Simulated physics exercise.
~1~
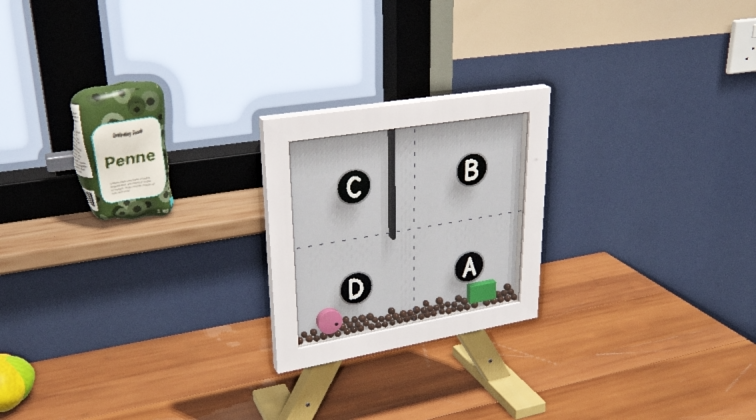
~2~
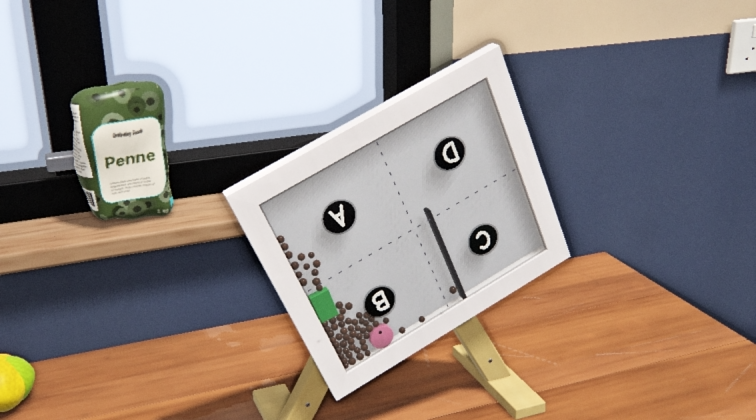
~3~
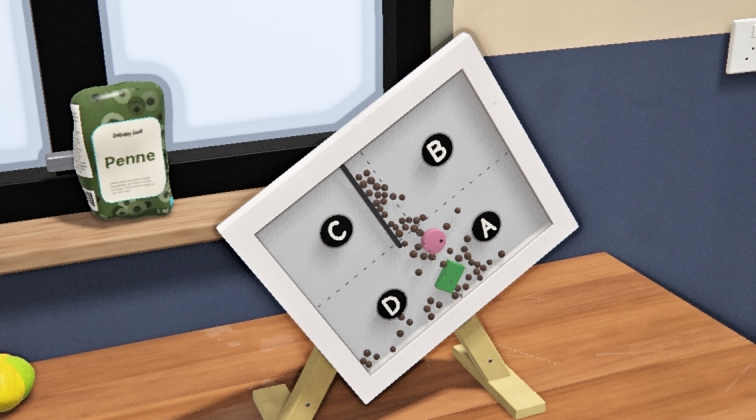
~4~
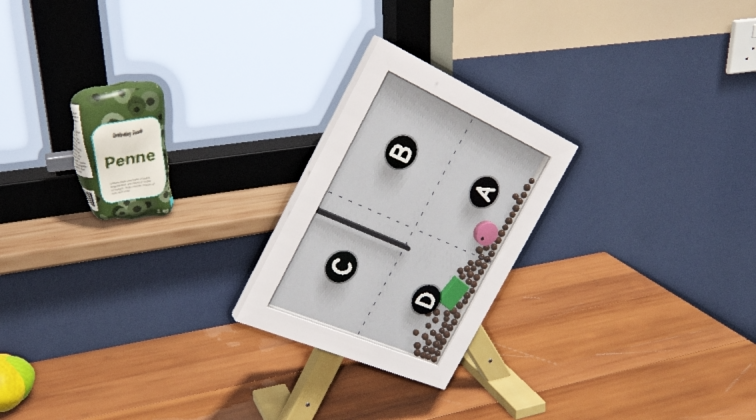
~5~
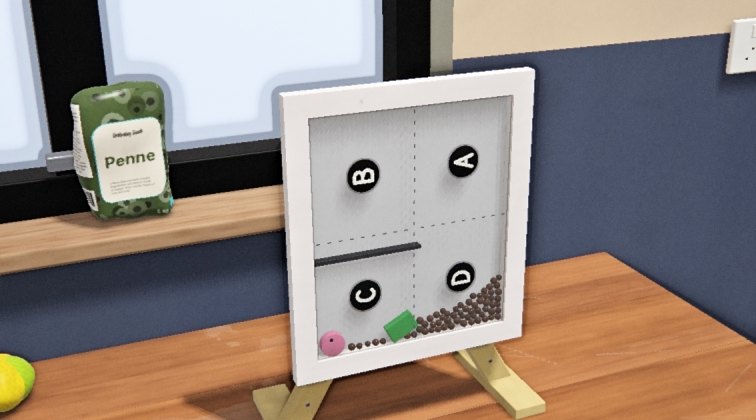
The clip shows a white-framed case holding dark beads, a green block and a pink disc turning clockwise through a full circle, then swinging partway back, its contents tumbling until most beads lie in quarter D and both coloured pieces rest in C.
